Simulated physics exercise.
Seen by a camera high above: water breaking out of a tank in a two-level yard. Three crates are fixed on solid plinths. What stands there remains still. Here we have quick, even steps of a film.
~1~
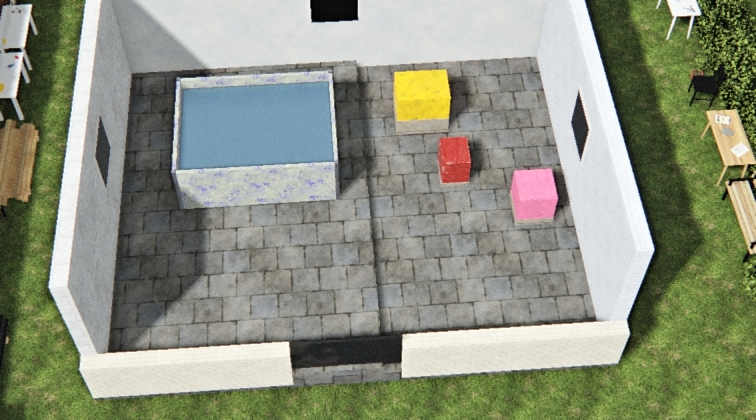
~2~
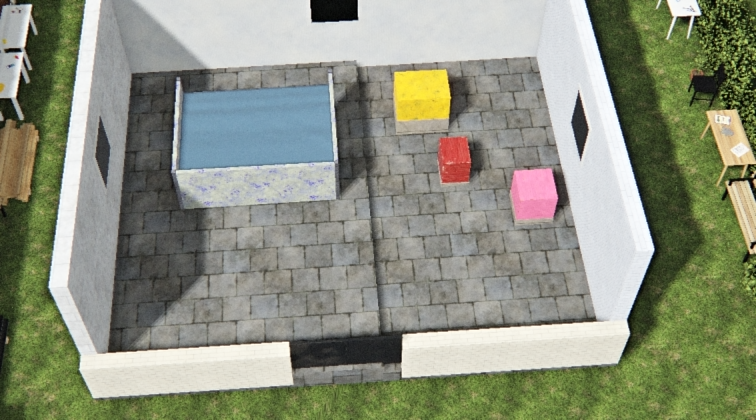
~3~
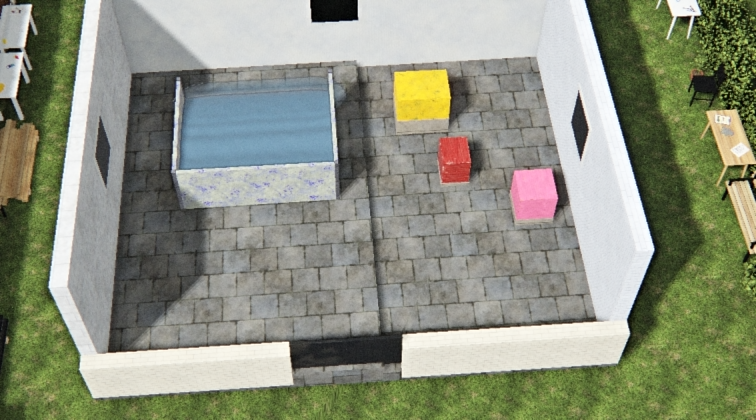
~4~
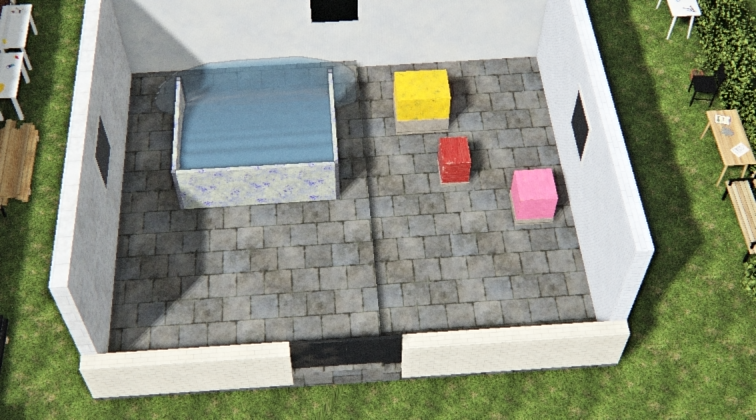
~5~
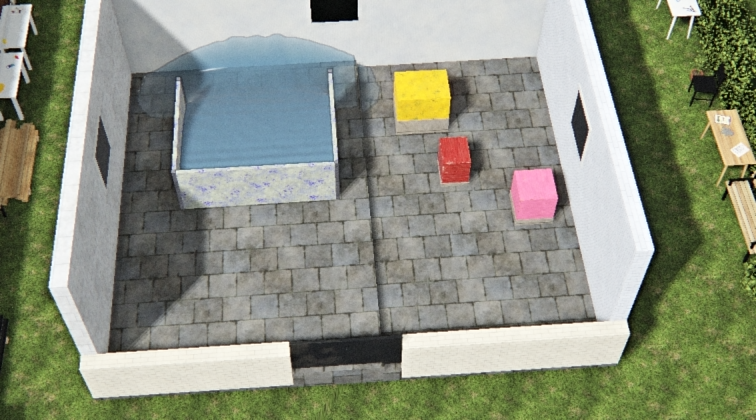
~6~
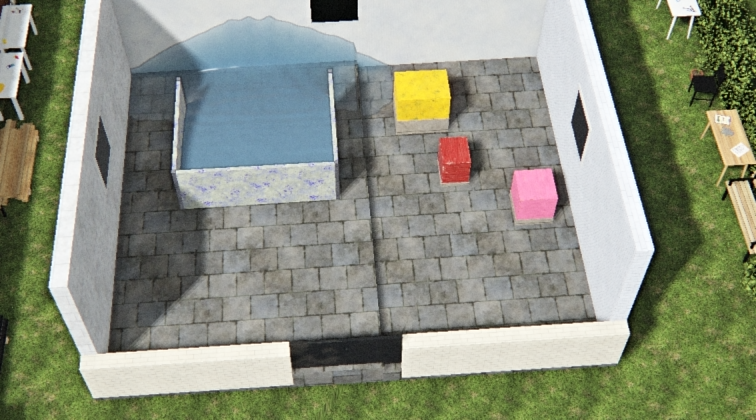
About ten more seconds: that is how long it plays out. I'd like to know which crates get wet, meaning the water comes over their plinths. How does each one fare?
The yellow crate does not get wet. The red crate does get wet. The pink crate does get wet.
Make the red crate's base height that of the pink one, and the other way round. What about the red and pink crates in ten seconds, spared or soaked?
First the red crate: It is flooded; then the pink crate: It is flooded.
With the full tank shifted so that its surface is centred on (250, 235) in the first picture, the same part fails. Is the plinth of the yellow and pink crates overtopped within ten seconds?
I'd say the yellow is unharmed, while the pink is overrun.
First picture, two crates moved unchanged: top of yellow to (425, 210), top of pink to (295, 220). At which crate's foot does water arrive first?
Answer: The red one.
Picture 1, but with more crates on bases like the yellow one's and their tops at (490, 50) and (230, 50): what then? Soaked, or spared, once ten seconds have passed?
Result, in sequence: Is inundated, is inundated.
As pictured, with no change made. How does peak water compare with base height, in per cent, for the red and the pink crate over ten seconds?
Roughly 230 and 180 per cent respectively.
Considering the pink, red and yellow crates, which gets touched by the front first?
Answer: That's the yellow-painted one.
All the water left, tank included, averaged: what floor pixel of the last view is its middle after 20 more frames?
Near (288, 150).
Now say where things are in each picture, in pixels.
Still water in the water tank at (255, 123), in the first picture.
The front is at (335, 106), out from the gap on the water tank's far side, in the second picture.
The front is at (341, 91), out from the gap on the water tank's far side, in the third picture.
Water pours out on the water tank's far side and has run to (356, 81), in the fourth picture.
Water pours out on the water tank's far side and has run to (367, 68), in the fifth picture.
The front is at (389, 67), out from the gap on the water tank's far side, in the sixth picture.
A moment on, water covers 20 % of the floor; the yellow crate water round its plinth, the red crate not reached, the pink crate not reached.
Next, water covers 35 % of the floor; the yellow crate water round its plinth, the red crate not reached, the pink crate not reached.
Then, water covers 60 % of the floor; the yellow crate water round its plinth, the red crate water round its plinth, the pink crate water round its plinth.
Later, water covers 90 % of the floor; the yellow crate water round its plinth, the red crate water round its plinth, the pink crate water round its plinth.
In the end, water covers 95 % of the floor; the yellow crate stayed above the water, the red crate was topped, the pink crate was topped.
